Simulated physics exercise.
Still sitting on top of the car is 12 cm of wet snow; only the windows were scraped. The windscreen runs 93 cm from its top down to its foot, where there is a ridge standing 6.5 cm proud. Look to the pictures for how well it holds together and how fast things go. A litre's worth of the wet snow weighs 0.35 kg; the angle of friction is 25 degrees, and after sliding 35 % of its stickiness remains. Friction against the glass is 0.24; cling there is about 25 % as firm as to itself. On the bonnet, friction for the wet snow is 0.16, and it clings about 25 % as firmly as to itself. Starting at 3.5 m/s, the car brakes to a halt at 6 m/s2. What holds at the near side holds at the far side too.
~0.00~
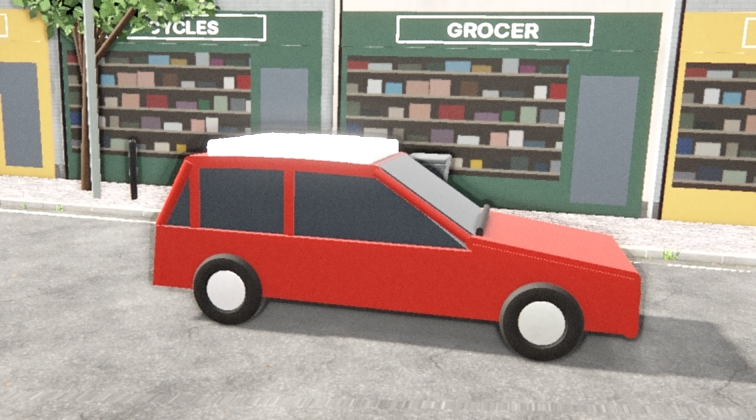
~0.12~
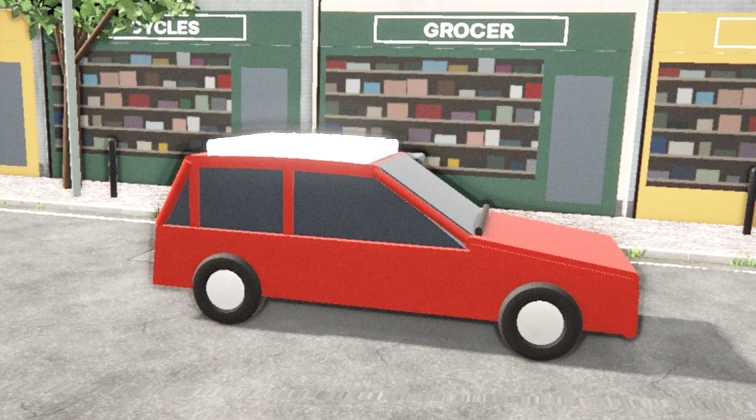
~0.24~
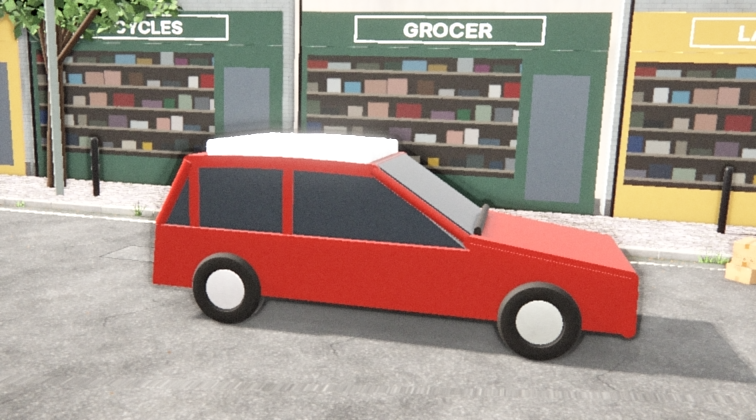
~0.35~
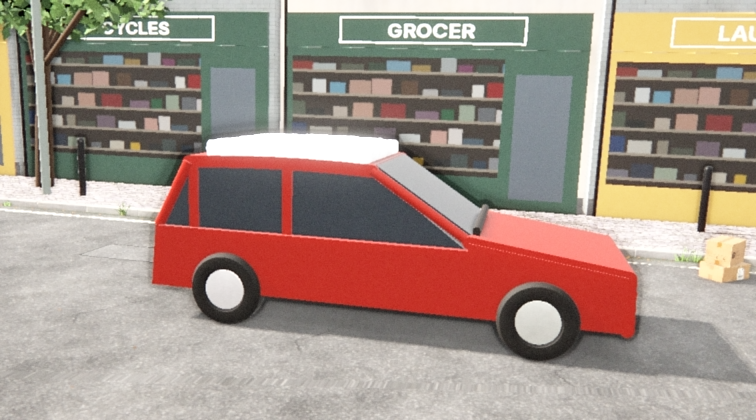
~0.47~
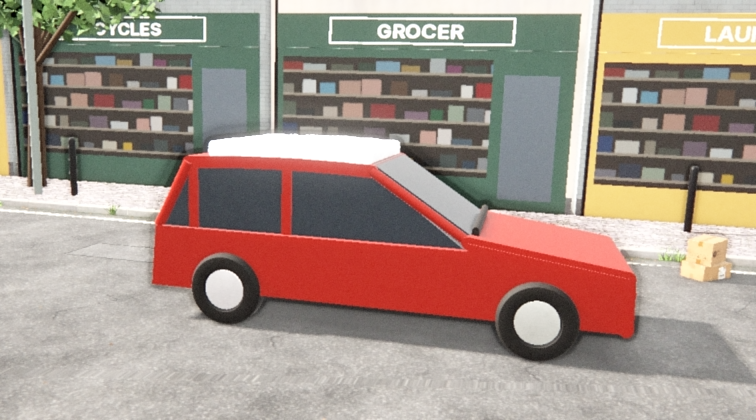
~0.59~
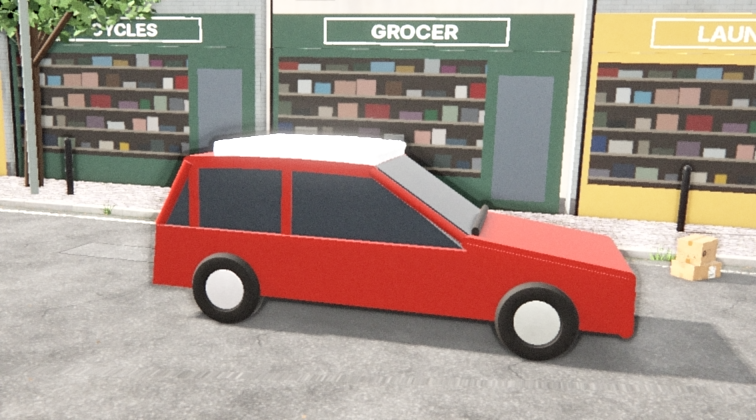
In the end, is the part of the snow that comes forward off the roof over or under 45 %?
Anticipated value: Beneath 45 %.
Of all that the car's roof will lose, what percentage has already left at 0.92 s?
Near 100 in a hundred.
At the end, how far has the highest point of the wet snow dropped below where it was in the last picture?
About 0 cm.
After 0.92 s, 89 % of the snow is on the roof, 11 % on the glass, none on the bonnet and none has gone off the nose.
After 1.31 s, 89 % of the snow is on the roof, 11 % on the glass, none on the bonnet and none has gone off the nose.
After 1.70 s, 89 % of the snow is on the roof, 6 % on the glass, 5 % on the bonnet and none has gone off the nose.
After 2.08 s, 89 % of the snow is on the roof, 6 % on the glass, 5 % on the bonnet and none has gone off the nose.
After 2.18 s, at the end, 89 % of the snow is on the roof, 6 % on the glass, 5 % on the bonnet and none has gone off the nose.
